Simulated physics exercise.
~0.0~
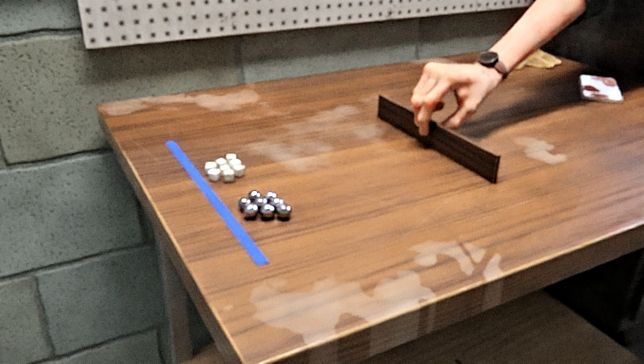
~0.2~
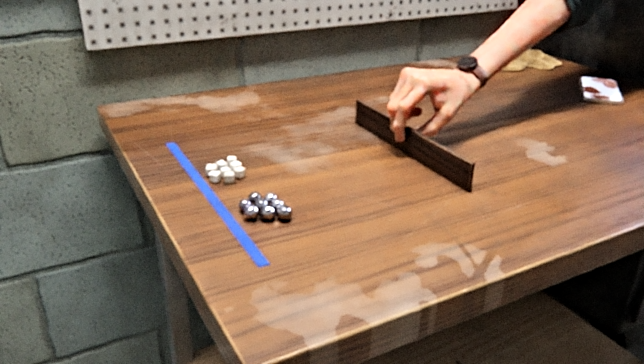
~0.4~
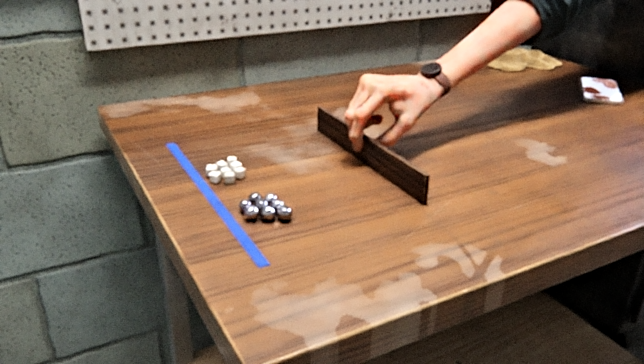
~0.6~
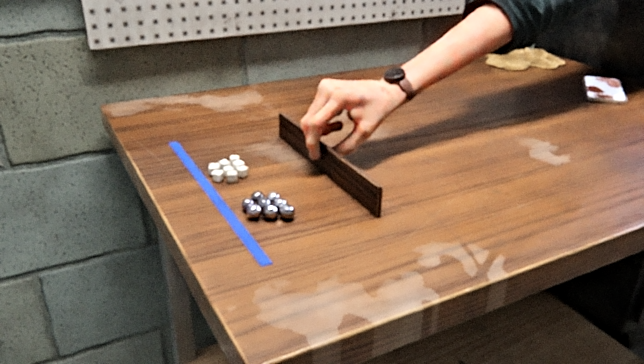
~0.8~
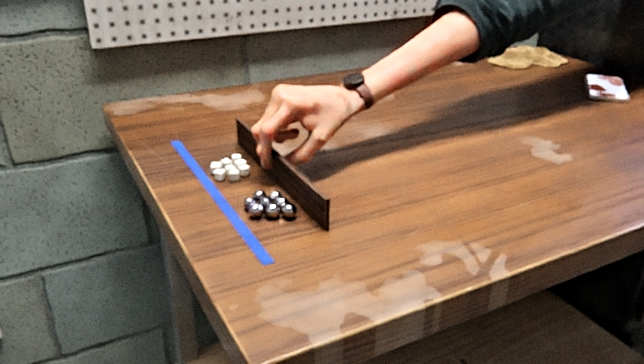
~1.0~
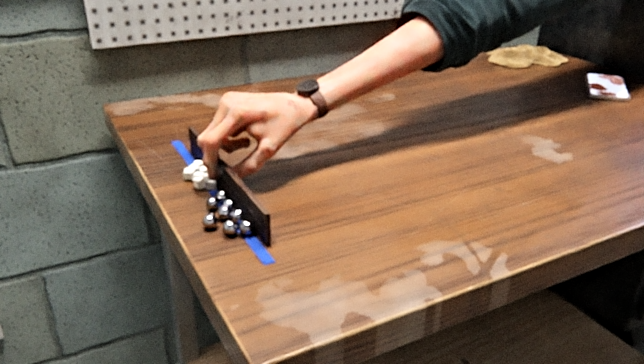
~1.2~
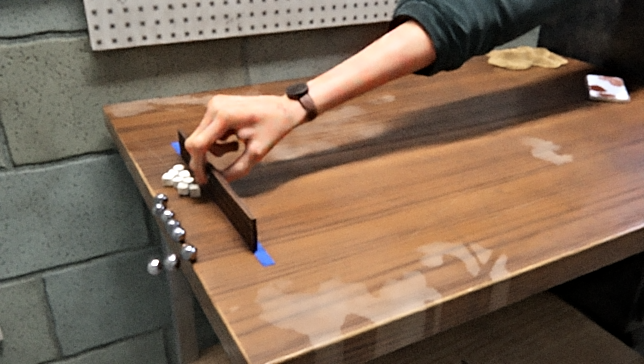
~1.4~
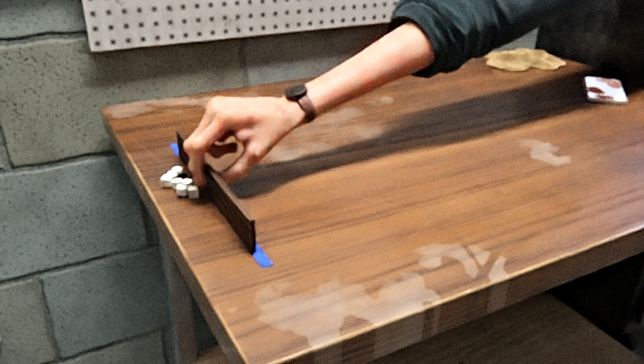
Hand-held dark strip sweeping left to blue tape, silver balls rolling off the table edge while small white pieces stay on top.
